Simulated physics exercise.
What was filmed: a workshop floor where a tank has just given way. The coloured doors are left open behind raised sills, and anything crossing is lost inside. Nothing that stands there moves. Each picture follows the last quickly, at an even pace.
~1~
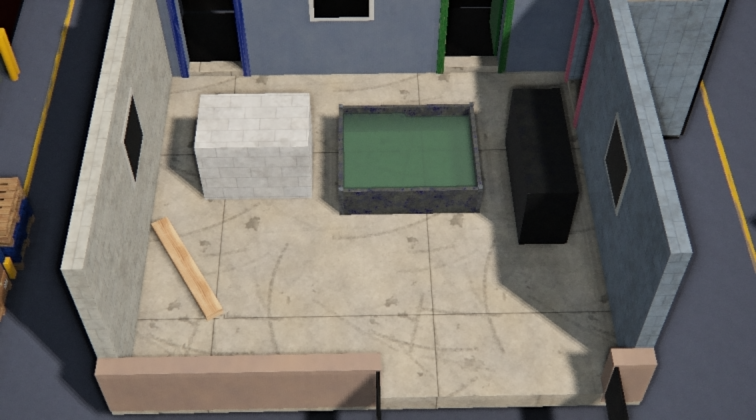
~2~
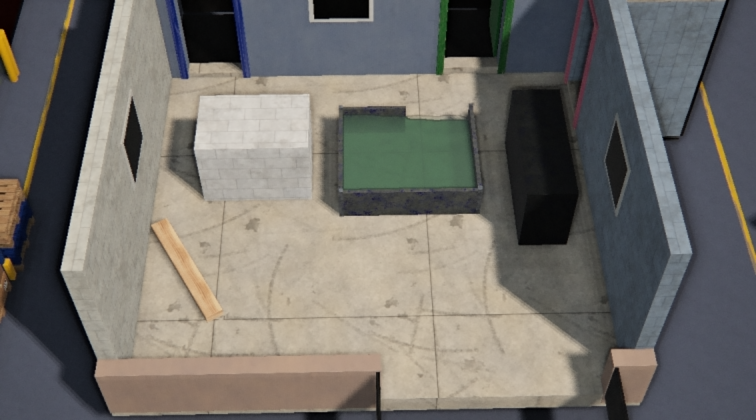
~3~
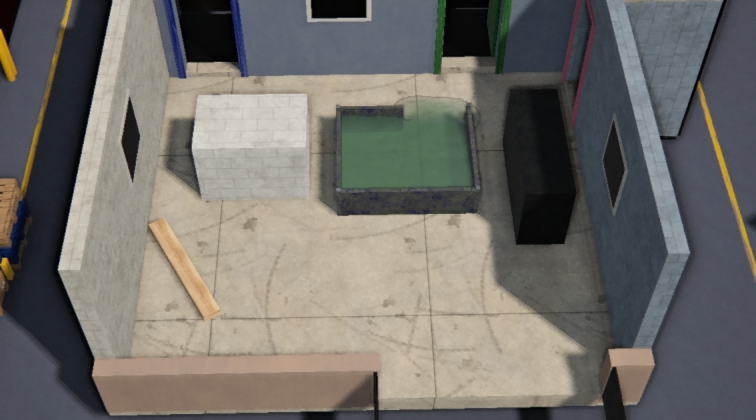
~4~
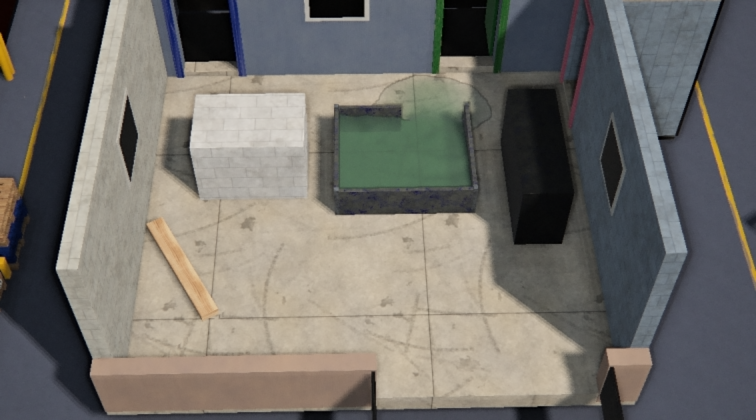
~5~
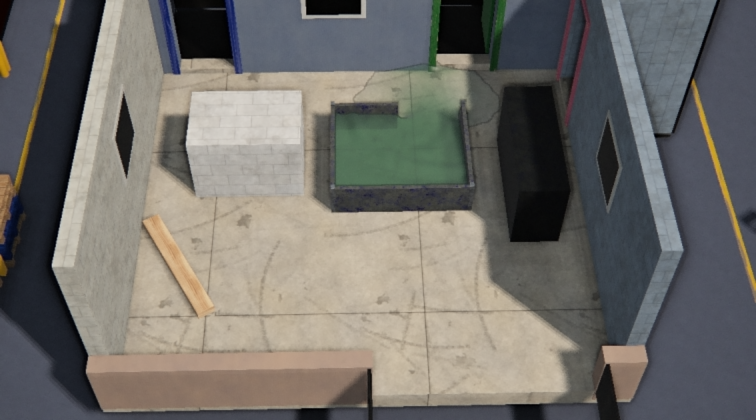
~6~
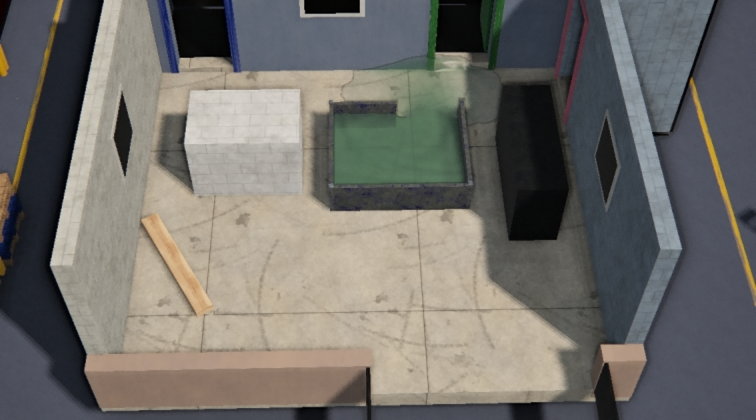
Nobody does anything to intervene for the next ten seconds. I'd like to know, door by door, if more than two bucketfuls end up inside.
My prediction: The green door ends up above the line; the pink door ends up above the line; the blue door ends up at or below the line.
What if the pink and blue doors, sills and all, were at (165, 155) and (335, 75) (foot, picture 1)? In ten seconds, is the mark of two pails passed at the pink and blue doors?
The pink one never reaches the limit, and the blue one never reaches the limit.
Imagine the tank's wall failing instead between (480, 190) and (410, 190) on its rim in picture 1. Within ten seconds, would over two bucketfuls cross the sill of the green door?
Green door: Stays within it.
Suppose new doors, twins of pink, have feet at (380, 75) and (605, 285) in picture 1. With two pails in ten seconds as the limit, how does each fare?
Taken in sequence: Exceeded, then not exceeded.
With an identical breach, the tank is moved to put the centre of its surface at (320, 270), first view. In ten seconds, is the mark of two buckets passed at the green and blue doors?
So, green comes in lower, and as for blue, it comes in lower.
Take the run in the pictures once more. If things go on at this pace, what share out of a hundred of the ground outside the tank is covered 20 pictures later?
Some 30 in a hundred.
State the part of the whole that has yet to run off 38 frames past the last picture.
My reckoning gives about 84 %.
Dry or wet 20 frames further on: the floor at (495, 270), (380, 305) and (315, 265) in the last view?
First spot spared, second spot spared, third spot spared.
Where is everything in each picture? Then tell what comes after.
In the first frame, still water in the water tank at (408, 150).
In the second frame, the front is at a hidden place, out from the gap on the water tank's far side.
In the third frame, water pours out on the water tank's far side and has run to (461, 103).
In the fourth frame, the front is at (413, 80), out from the gap on the water tank's far side.
In the fifth frame, the front is at (467, 71), out from the gap on the water tank's far side.
In the sixth frame, water pours out on the water tank's far side and has run to (487, 70).
A moment on, water covers 10 % of the floor; the green door over two buckets in, the pink door not reached, the blue door not reached.
Next, water covers 20 % of the floor; the green door over two buckets in, the pink door under two buckets in, the blue door wet at the sill, nothing in.
Then, water covers 30 % of the floor; the green door far over two buckets in, the pink door over two buckets in, the blue door wet at the sill, nothing in.
Later, water covers 45 % of the floor; the green door far over two buckets in, the pink door far over two buckets in, the blue door wet at the sill, nothing in.
In the end, water covers 65 % of the floor; the green door far over two buckets in, the pink door far over two buckets in, the blue door wet at the sill, nothing in.
